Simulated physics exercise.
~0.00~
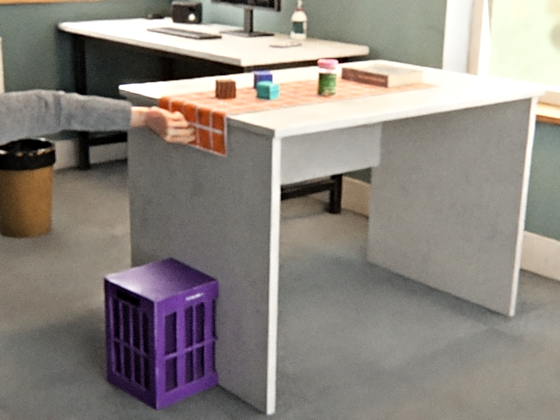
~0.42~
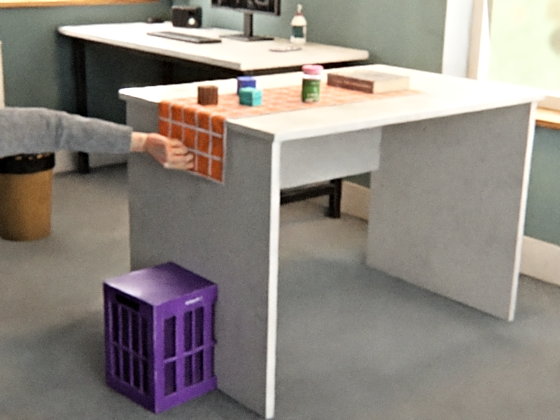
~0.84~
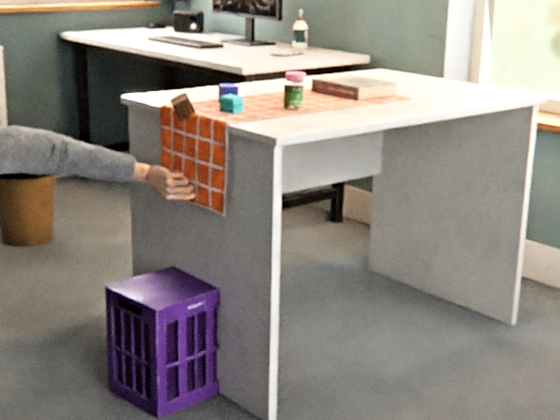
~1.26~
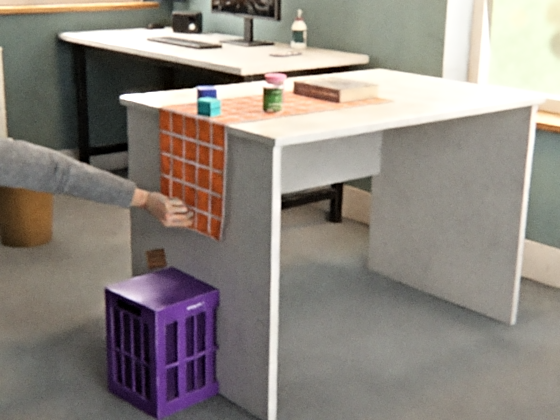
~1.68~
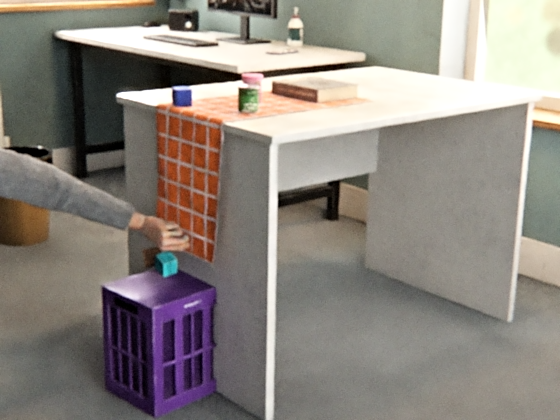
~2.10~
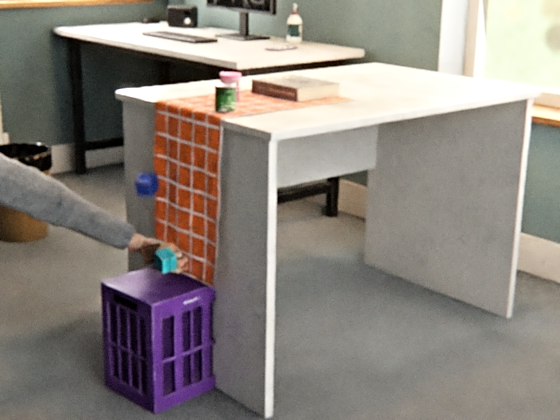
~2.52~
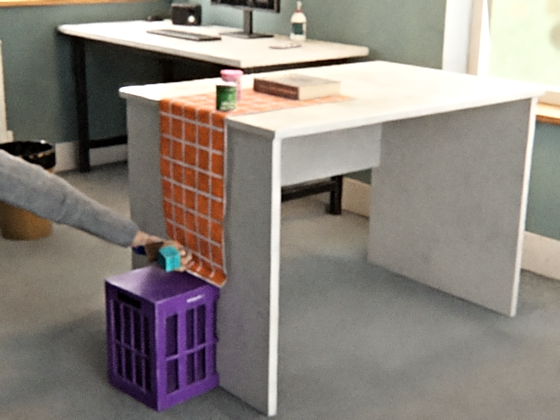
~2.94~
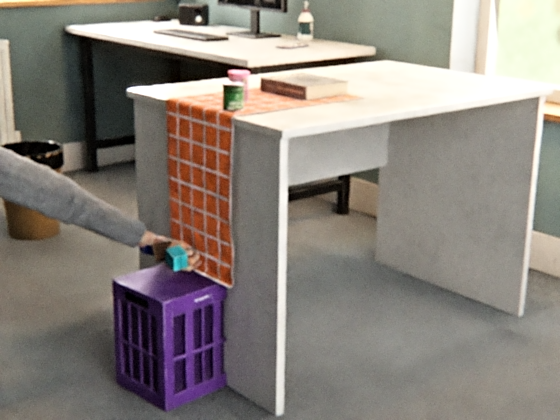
A hand draws an orange cloth down to a purple crate, and three small cubes fall.
